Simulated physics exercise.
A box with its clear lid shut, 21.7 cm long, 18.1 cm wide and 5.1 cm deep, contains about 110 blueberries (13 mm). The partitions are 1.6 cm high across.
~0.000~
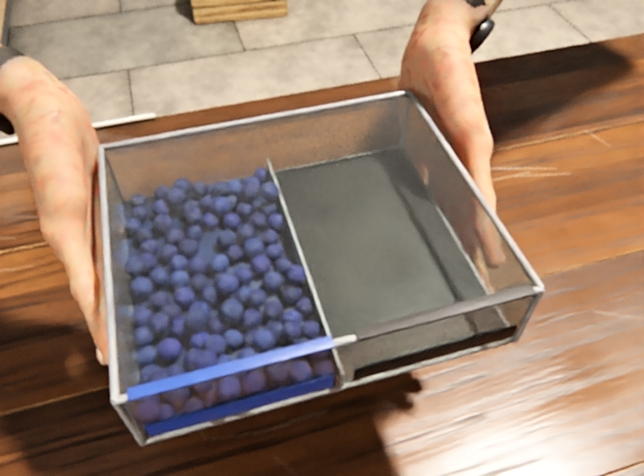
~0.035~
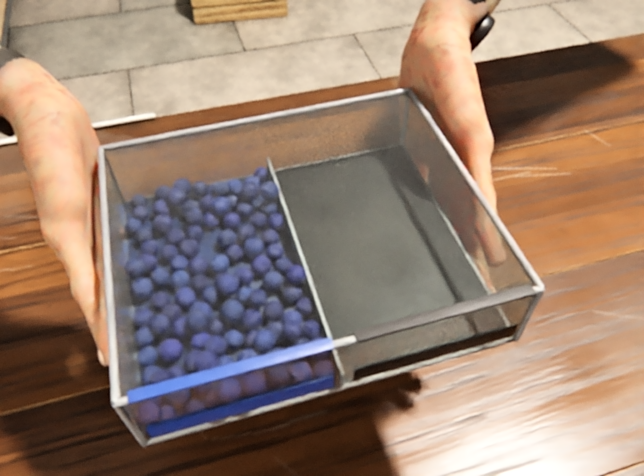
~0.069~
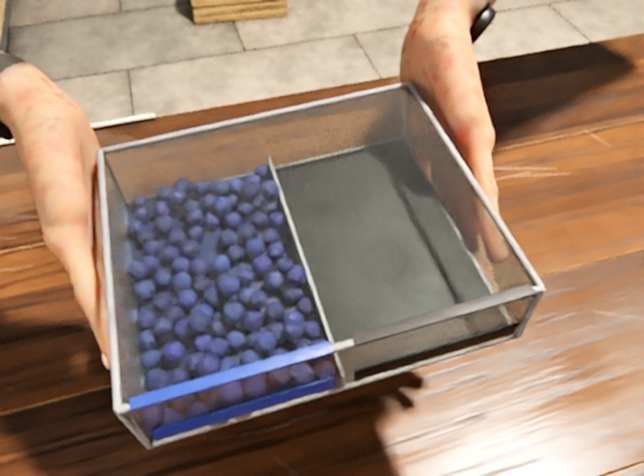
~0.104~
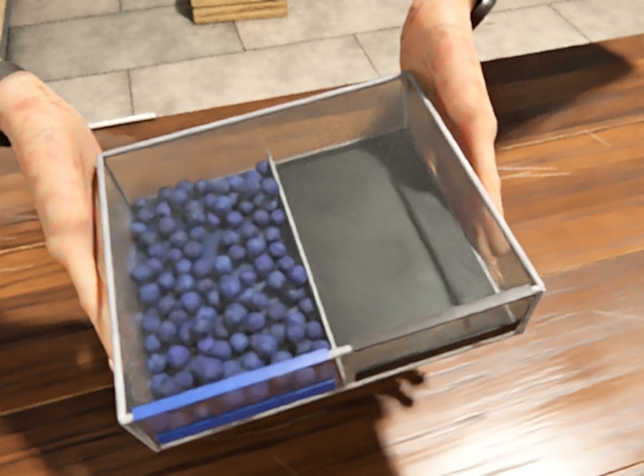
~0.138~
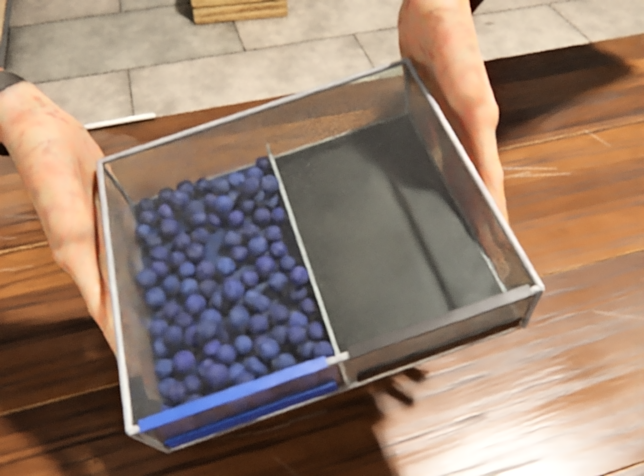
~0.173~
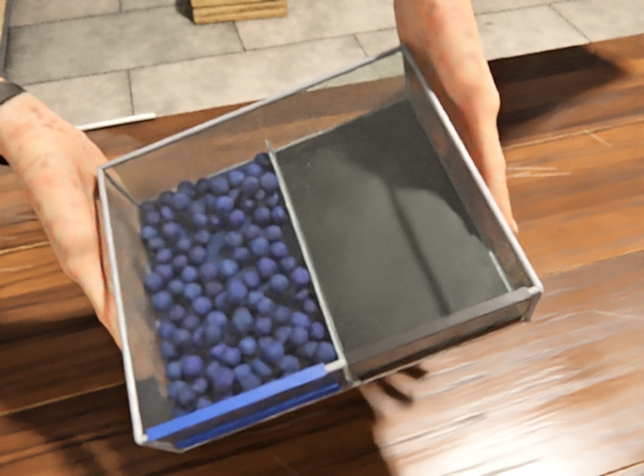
Two hands held a clear, divided box with blueberries filling the left side and nothing in the right, then steadily tilted it toward the front left while the berries stayed in their section.
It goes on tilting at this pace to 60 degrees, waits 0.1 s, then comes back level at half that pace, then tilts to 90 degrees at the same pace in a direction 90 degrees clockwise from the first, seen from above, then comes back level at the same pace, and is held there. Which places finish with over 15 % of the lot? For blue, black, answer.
In the blue compartment: Above; in the black compartment: Below.
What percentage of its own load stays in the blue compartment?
Roughly 100 percent.
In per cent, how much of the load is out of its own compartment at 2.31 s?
About 0 %.
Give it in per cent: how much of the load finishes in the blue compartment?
Roughly 100 %.
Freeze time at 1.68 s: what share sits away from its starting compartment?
My estimate is about 0 percent at that moment.
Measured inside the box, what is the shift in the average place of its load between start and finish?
About 5.0 cm.
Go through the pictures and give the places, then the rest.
Box at (344, 346); tilt 0 degrees; blue 100 %, in the first picture.
Box at (343, 348); tilt 1 degrees, in the second picture.
Box at (342, 351); tilt 3 degrees, in the third picture.
Box at (341, 356); tilt 7 degrees; low side front left, in the fourth picture.
Box at (339, 362); tilt 13 degrees; low side front left, in the fifth picture.
Box at (338, 368); tilt 19 degrees; low side front left; blue 100 %. It turns about 165 degrees a second, in the sixth picture.
After 0.99 s, tilt 31 degrees; blue 100 %; middle of all pieces near (226, 312).
After 1.68 s, tilt 31 degrees; blue 100 %; middle of all pieces near (213, 320).
After 2.31 s, tilt 65 degrees; blue 100 %; middle of all pieces near (242, 320).
Then, at 2.91 s, tilt 0 degrees; blue 100 %; middle of all pieces near (178, 227).
At rest (3.3 s), blue 100 %, black 0 %.
